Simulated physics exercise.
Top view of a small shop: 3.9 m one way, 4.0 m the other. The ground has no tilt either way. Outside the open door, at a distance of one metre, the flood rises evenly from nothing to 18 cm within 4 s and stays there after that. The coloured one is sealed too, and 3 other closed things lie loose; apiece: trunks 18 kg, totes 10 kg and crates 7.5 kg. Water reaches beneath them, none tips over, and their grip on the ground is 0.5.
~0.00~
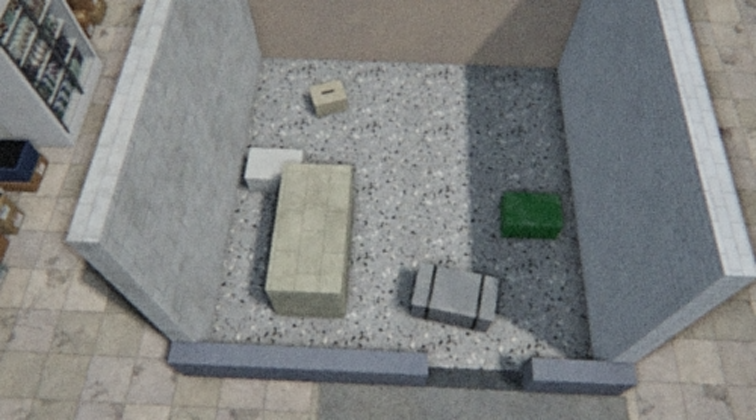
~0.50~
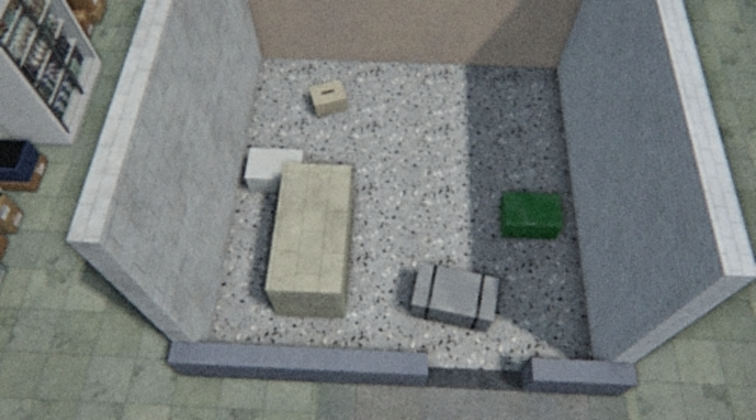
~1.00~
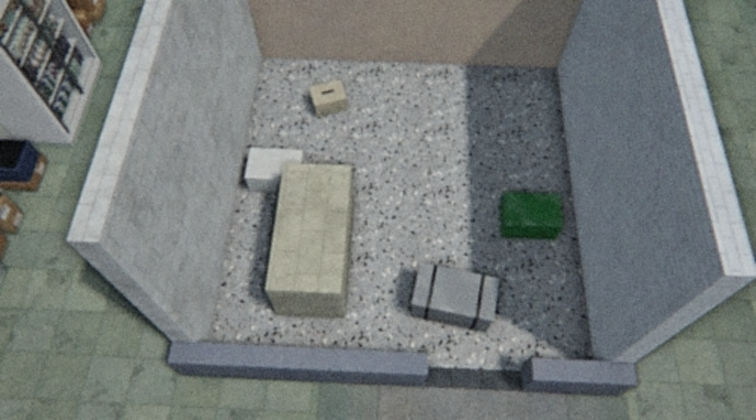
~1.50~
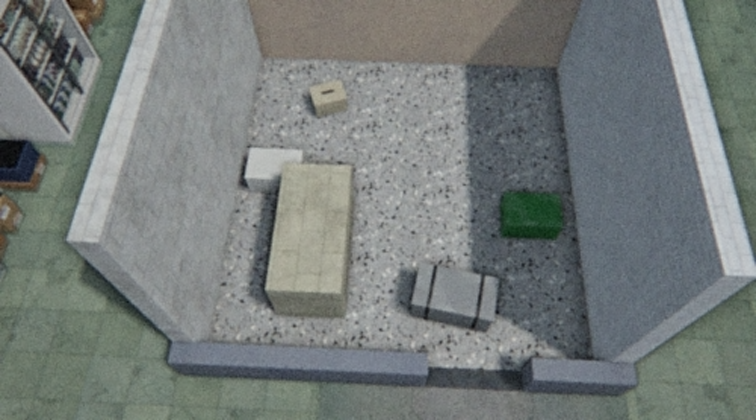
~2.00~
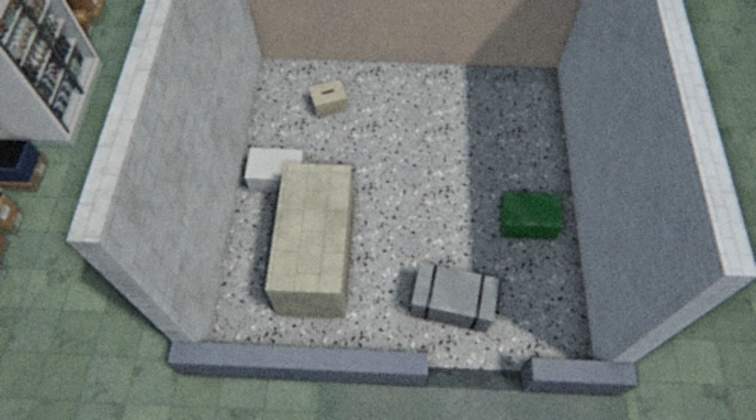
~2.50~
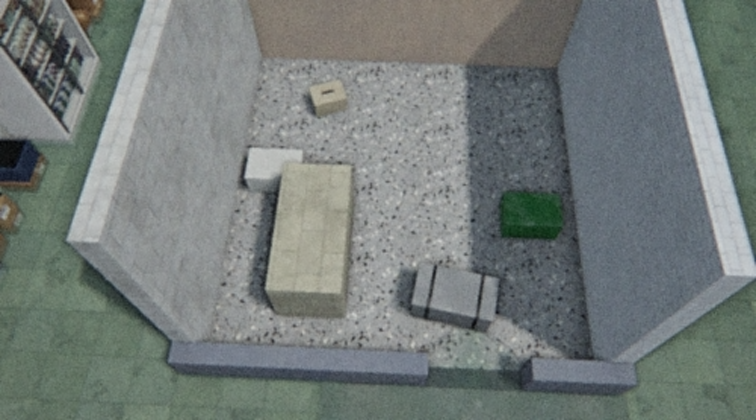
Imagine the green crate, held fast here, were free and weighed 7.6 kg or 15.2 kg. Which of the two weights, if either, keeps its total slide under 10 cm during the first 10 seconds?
Neither amount keeps it steady.
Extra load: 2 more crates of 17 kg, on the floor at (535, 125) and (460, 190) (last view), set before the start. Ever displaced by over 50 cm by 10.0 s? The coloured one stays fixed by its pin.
Well, below half a metre and then beyond half a metre.
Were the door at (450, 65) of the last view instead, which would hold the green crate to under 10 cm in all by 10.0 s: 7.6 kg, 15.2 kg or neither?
Under that setup, neither option succeeds.
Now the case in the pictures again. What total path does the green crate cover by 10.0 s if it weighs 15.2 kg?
I'd say close to 200 cm in total.
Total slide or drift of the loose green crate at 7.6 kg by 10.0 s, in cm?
Total path: Approx. 350 cm.
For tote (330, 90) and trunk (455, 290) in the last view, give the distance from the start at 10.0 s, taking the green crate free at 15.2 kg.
They've ended up 0 cm and 300 cm away, in that order.
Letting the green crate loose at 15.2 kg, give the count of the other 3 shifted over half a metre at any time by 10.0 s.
Counting them up, I find 1.
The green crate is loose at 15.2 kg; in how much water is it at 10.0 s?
Close to 11 cm deep.
After 3.5 s the green crate would be 0 cm from its start with 7.6 kg and 0 cm from its start with 15.2 kg; 0 cm of water round it then.
After 4.5 s the green crate would be 4 cm from its start with 7.6 kg and 0 cm from its start with 15.2 kg; 3 cm of water round it then.
After 7.0 s the green crate would be 202 cm from its start with 7.6 kg and 120 cm from its start with 15.2 kg; 5 cm of water round it then.
After 10.0 s the green crate would be 262 cm from its start with 7.6 kg and 195 cm from its start with 15.2 kg; 11 cm of water round it then.
